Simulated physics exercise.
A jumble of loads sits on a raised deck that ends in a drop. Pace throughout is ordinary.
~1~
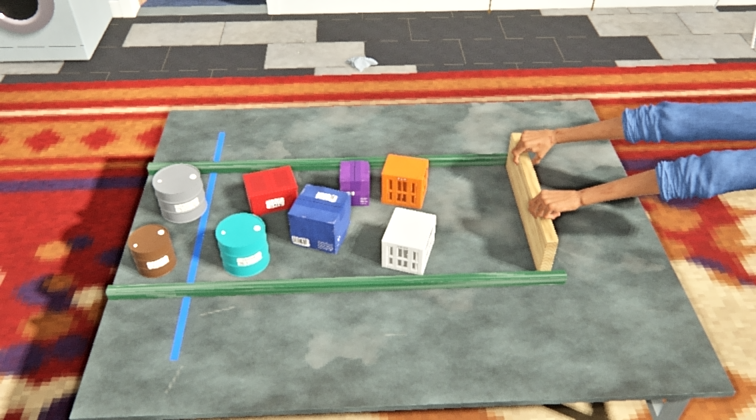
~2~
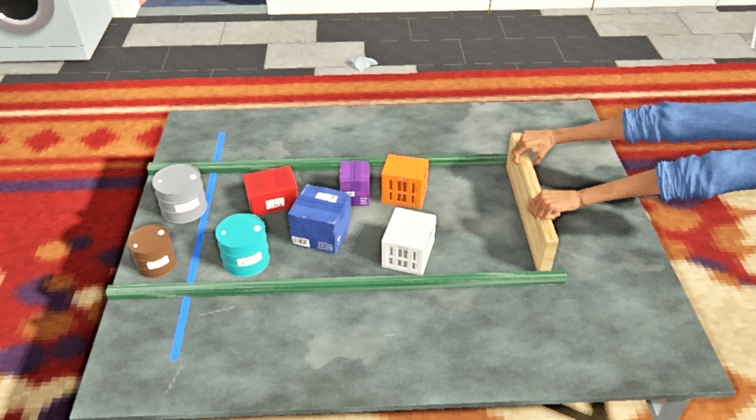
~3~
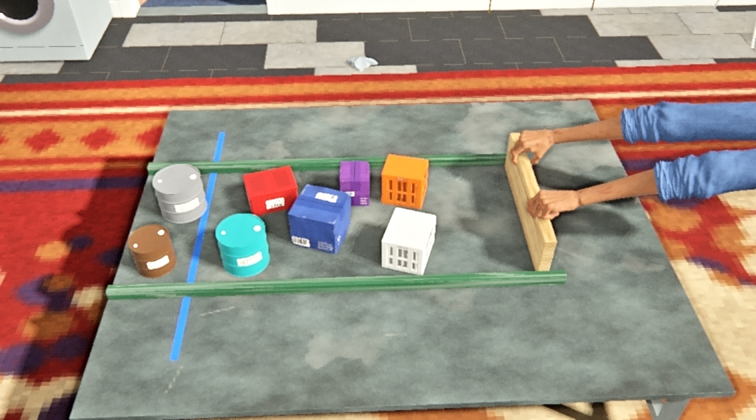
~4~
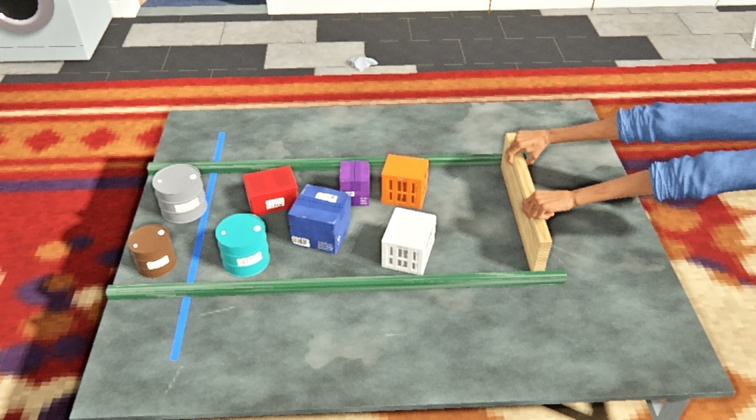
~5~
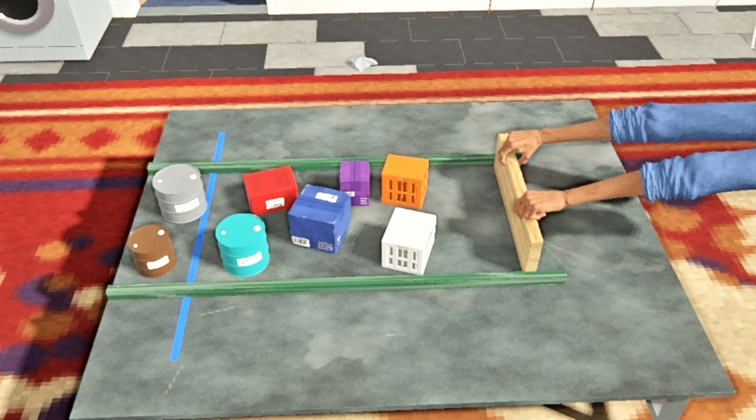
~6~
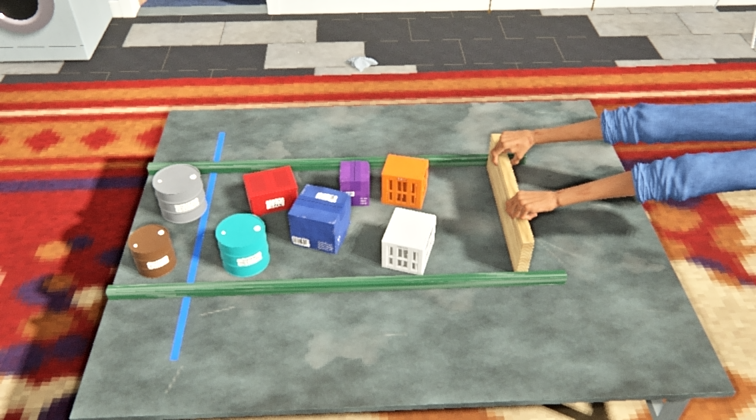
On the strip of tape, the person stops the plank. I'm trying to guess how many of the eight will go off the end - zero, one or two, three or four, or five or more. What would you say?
I would say three or four.
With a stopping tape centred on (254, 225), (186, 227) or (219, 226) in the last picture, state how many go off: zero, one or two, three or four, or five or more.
Either one or two; five or more; either three or four.
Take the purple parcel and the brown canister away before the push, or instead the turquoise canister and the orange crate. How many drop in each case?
That makes 1 fallen, then 1 fallen in the other try.
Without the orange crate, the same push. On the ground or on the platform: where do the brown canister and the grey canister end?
The brown canister comes down, the grey canister drops off.
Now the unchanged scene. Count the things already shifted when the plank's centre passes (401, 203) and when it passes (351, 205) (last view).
First 3, then 5.
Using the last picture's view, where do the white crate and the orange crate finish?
They end up close to (170, 254) and (184, 191).
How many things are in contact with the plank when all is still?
That comes to 2.
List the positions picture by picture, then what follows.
In the first frame, brown canister (153, 251); grey canister (180, 193); turquoise canister (243, 245); plank (529, 200); tape (202, 226).
In the second frame, grey canister (181, 193); orange crate (405, 182).
In the third frame, turquoise canister (243, 245); red tote (271, 192).
In the fourth frame, brown canister (153, 251); plank (523, 200).
In the fifth frame, grey canister (181, 193); purple parcel (355, 184).
In the sixth frame, brown canister (153, 251); grey canister (181, 193); turquoise canister (243, 245); plank (508, 200); tape (202, 226).
A little later, none off yet; brown canister at rest near (153, 251); grey canister at rest near (181, 193); turquoise canister at rest near (243, 245).
When it is over, the number that fall off is three or four; down, red tote, grey canister and brown canister.
